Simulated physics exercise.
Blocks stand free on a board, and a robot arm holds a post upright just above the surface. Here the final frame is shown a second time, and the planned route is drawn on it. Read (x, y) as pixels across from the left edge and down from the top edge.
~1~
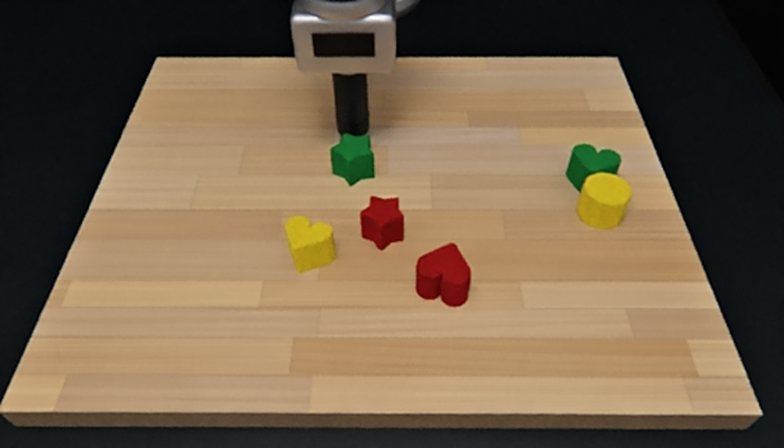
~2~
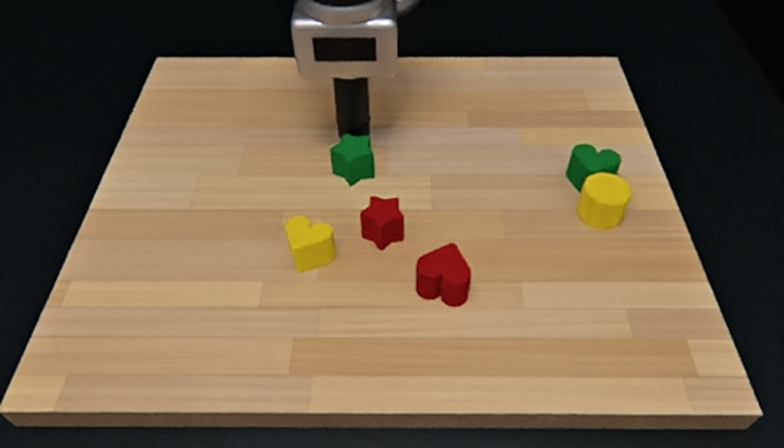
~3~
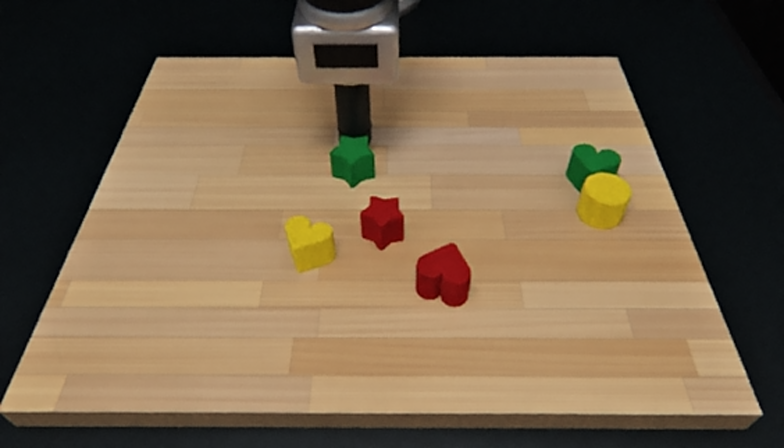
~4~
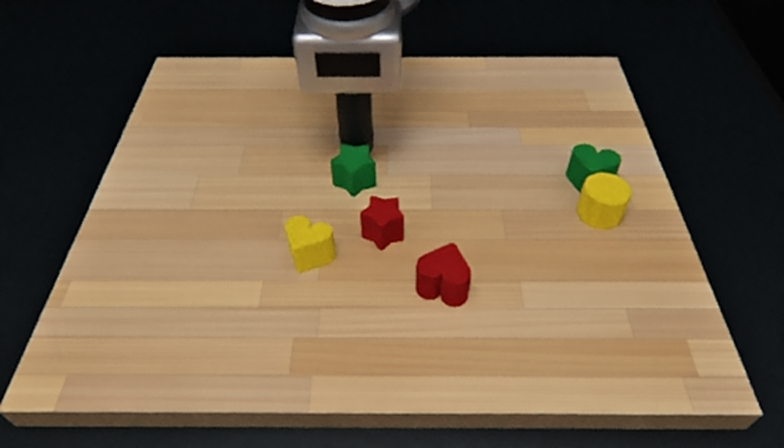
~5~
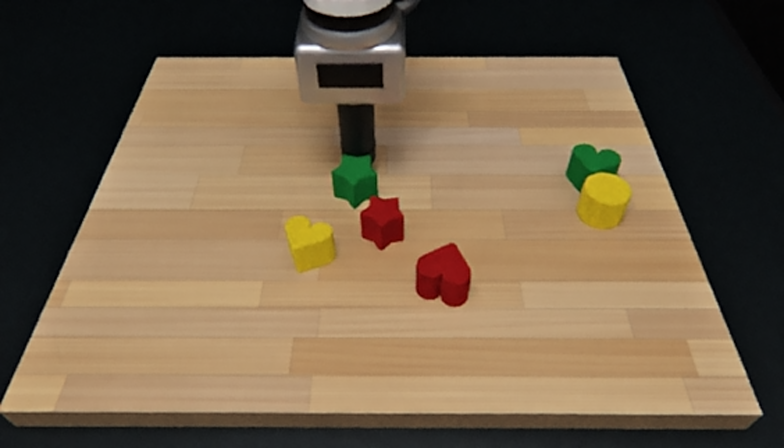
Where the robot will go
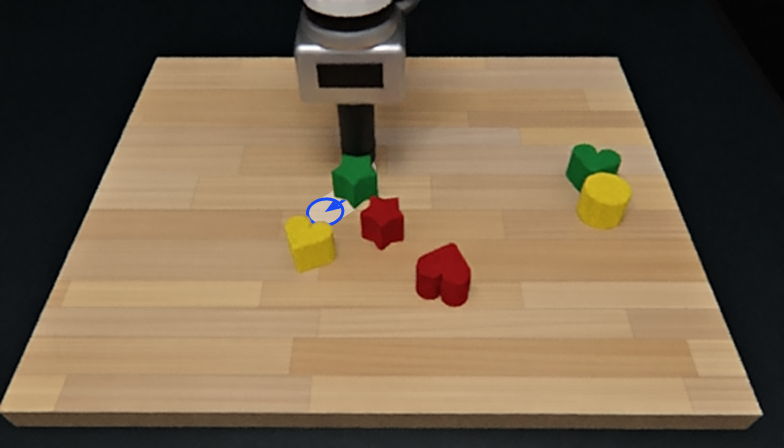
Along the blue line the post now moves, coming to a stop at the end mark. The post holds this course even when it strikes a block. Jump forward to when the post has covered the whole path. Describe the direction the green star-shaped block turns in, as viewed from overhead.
From overhead, the rotation is counterclockwise.
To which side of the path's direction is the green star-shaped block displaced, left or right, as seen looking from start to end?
Sideways shift: Left.
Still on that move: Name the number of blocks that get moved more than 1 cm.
My best guess is that a single block moves over 1 cm.
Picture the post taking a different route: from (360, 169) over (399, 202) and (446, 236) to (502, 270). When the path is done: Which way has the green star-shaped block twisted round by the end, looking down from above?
Viewed from overhead, the green star-shaped block winds up turned clockwise.
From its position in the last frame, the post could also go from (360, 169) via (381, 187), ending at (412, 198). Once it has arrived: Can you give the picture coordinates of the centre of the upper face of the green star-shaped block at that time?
It should be at about (361, 183).
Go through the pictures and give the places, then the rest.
Tip of the post at (353, 129), middles of tops, yellow heart at (307, 231), green star-shaped block at (353, 146), in the first frame.
Post at (354, 134), nothing pushed, in the second frame.
Post at (355, 140), green star-shaped block at (353, 148), in the third frame.
Post at (357, 148), green star-shaped block at (353, 156), in the fourth frame.
Post at (359, 158), yellow heart at (307, 231), green star-shaped block at (355, 167), in the fifth frame.
The line goes from (360, 169) over (354, 185) and (344, 200) to (325, 212).
The first path, step by step. Halfway along, post at (349, 183); green star-shaped block at (345, 194).
At the end, post at (324, 201); yellow heart unmoved; green star-shaped block at (336, 211), turned 30° anticlockwise.
